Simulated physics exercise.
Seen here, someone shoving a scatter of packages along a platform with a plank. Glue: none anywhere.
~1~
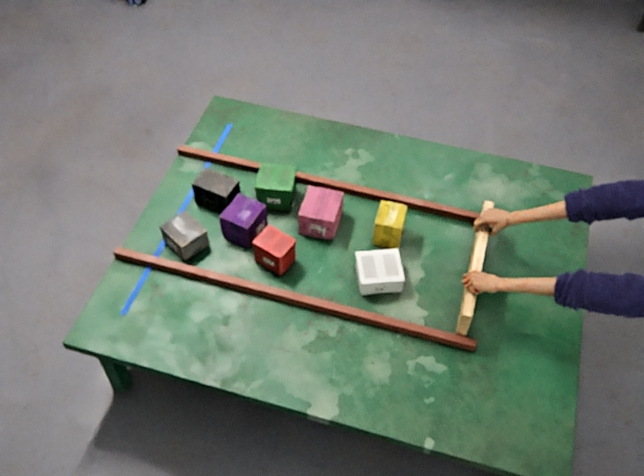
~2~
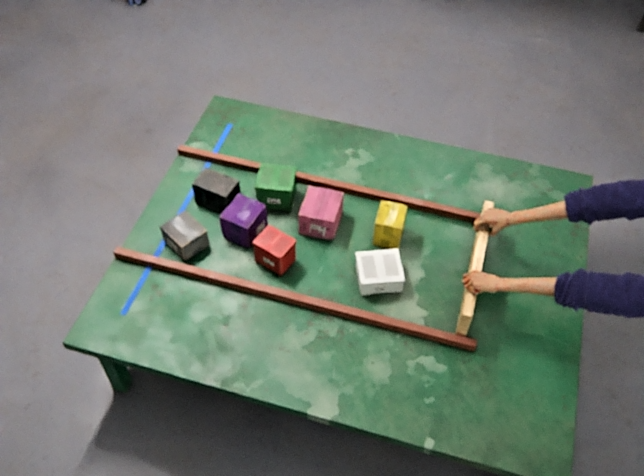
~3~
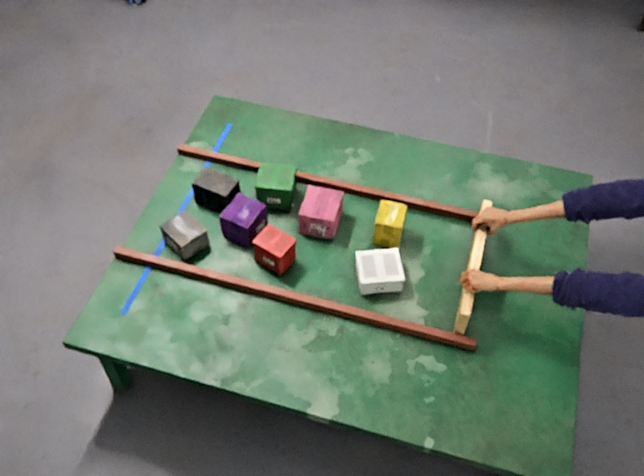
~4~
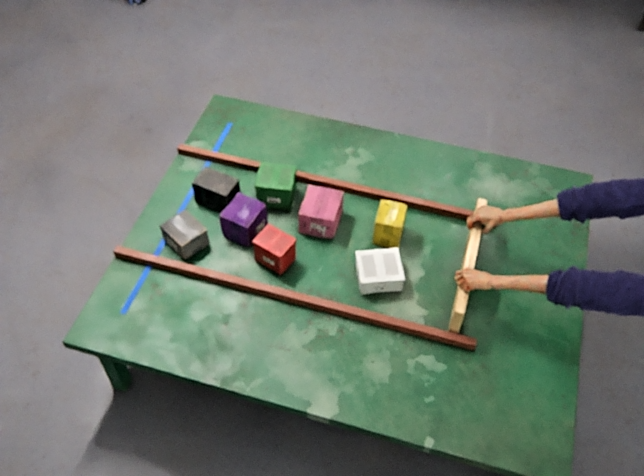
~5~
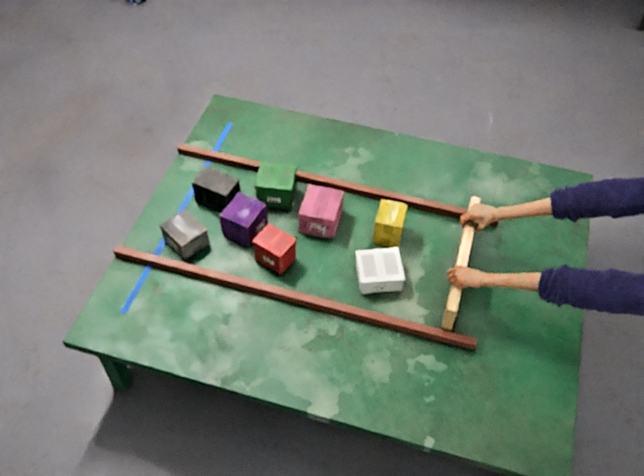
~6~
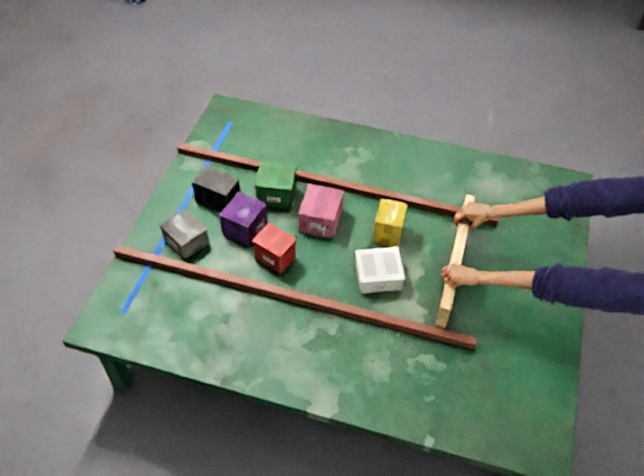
Two hands in dark blue sleeves reach in from the right and grip a pale wooden plank on a green table with a blotchy surface, seen from above at an angle over a grey floor. Between two reddish-brown rails sit black, grey, purple, green, red, pink, yellow and white boxes, with blue tape at left. The hands slide the plank slightly leftward, while the boxes and camera stay still.
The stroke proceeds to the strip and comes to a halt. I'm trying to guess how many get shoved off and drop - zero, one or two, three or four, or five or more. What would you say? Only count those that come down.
My prediction is five or more fallers.
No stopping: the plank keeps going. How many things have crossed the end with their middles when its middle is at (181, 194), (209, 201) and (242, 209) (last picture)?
Going through the three positions, you'd get 5, 2 and 0.
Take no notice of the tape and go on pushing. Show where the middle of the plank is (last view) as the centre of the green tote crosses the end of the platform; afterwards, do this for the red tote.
About (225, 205), and about (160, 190) for the other.
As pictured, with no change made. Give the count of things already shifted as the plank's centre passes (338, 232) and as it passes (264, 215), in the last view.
Tally: 5; 8.
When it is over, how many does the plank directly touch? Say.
It is in contact with 3.
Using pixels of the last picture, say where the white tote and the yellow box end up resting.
The one named first is at (158, 205), the next at (180, 174).
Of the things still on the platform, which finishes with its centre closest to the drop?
The white tote is the one.
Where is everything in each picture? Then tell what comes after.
In the first picture, grey parcel (185, 236); black crate (217, 192); purple parcel (244, 221); plank (475, 267); tape (183, 209).
In the second picture, black crate (217, 192); plank (475, 267).
In the third picture, purple parcel (244, 221); red tote (275, 251).
In the fourth picture, grey parcel (185, 235); yellow box (390, 224).
In the fifth picture, black crate (217, 191); white tote (379, 271).
In the sixth picture, grey parcel (185, 234); black crate (217, 190); purple parcel (244, 220); plank (456, 261); tape (183, 207).
Soon after, none off yet; grey parcel at rest near (185, 234); black crate at rest near (217, 190); purple parcel at rest near (244, 220).
Then, none off yet; grey parcel at rest near (185, 234); black crate moved about its own width near (192, 188); purple parcel moved about its own width near (224, 215).
Further on, none off yet; grey parcel moved about its own width near (141, 229); black crate moved well along near (153, 185); purple parcel moved well along near (169, 203).
At rest, the number that fall off is five or more; fallen, pink parcel, green tote, purple parcel, black crate and grey parcel.
